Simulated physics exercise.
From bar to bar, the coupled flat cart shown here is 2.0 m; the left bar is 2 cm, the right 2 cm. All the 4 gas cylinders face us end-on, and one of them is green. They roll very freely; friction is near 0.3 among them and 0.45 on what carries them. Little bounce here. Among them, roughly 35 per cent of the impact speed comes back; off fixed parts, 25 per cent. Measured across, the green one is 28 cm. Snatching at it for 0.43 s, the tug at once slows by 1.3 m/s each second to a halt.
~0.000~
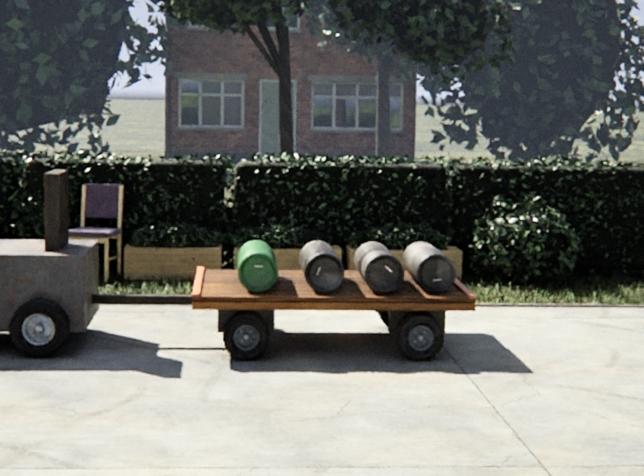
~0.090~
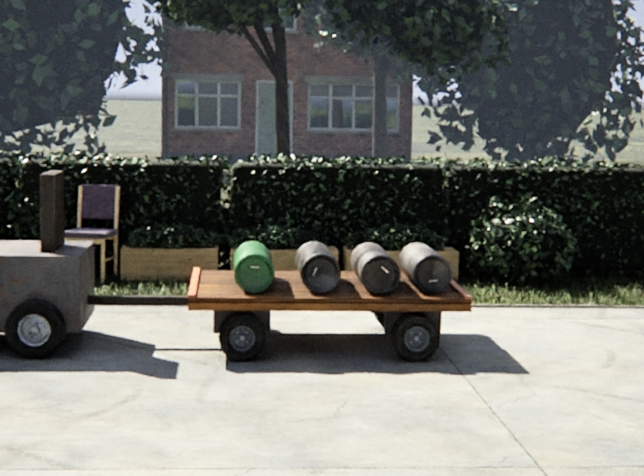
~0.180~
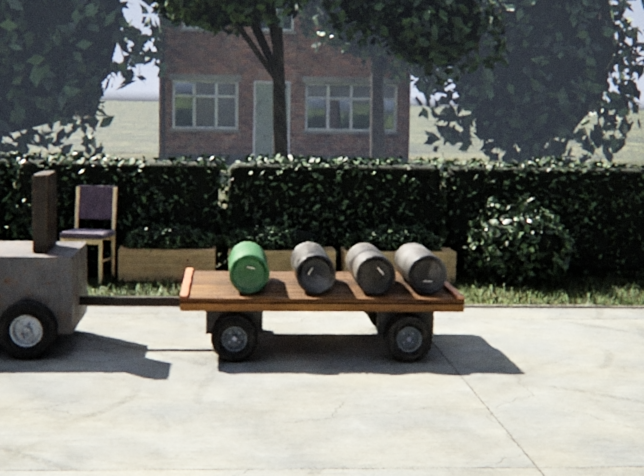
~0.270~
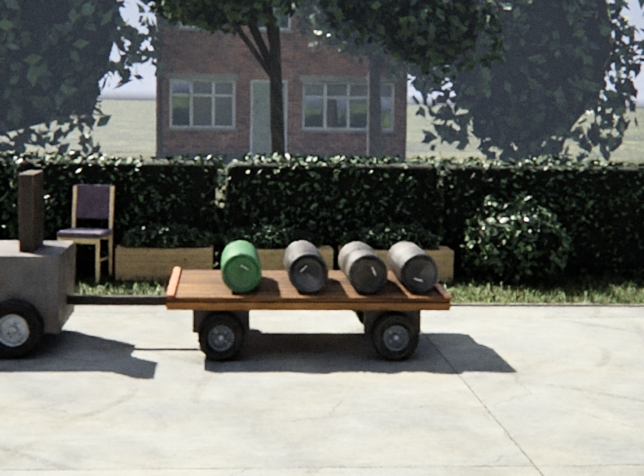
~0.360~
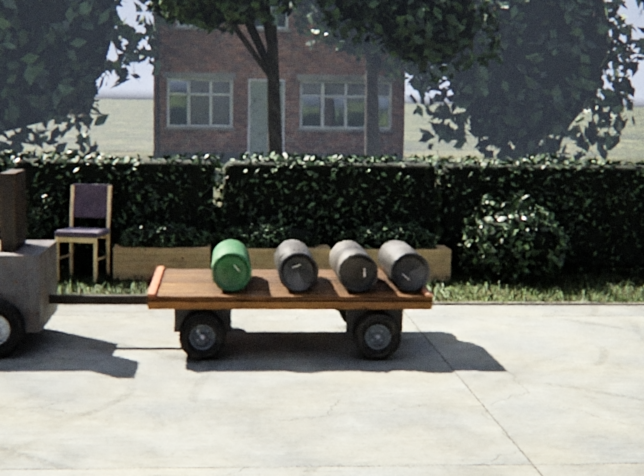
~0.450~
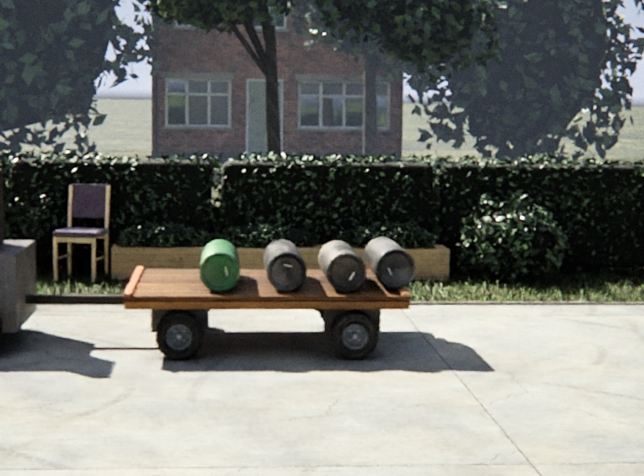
The clip opens with a flat cart at rest behind a tug in front of a hedge, one green and three grey cylinders lying on its deck. The tug draws the cart left, slowly and then faster, sliding partly out of view, while the cylinders roll toward the deck's right end.
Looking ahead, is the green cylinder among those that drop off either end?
It does not make it out.
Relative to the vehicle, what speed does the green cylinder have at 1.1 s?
Close to 0.5 m/s then.
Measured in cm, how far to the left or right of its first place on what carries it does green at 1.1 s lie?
By then green sits 70 right of where it began.
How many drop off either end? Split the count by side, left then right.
Left 0, right 2.
Then, 1.1 s in, green is on the deck, 75 cm from the right bar, rolling right along the cart; 1 over a bar so far.
Then, 1.9 s in, green is on the deck, 55 cm from the right bar; 2 over a bar so far.
Then, 2.7 s in, green is on the deck, 60 cm from the right bar; 2 over a bar so far.
In the end (3.7 s), green is on the deck, 70 cm from the right bar; 2 over a bar so far.
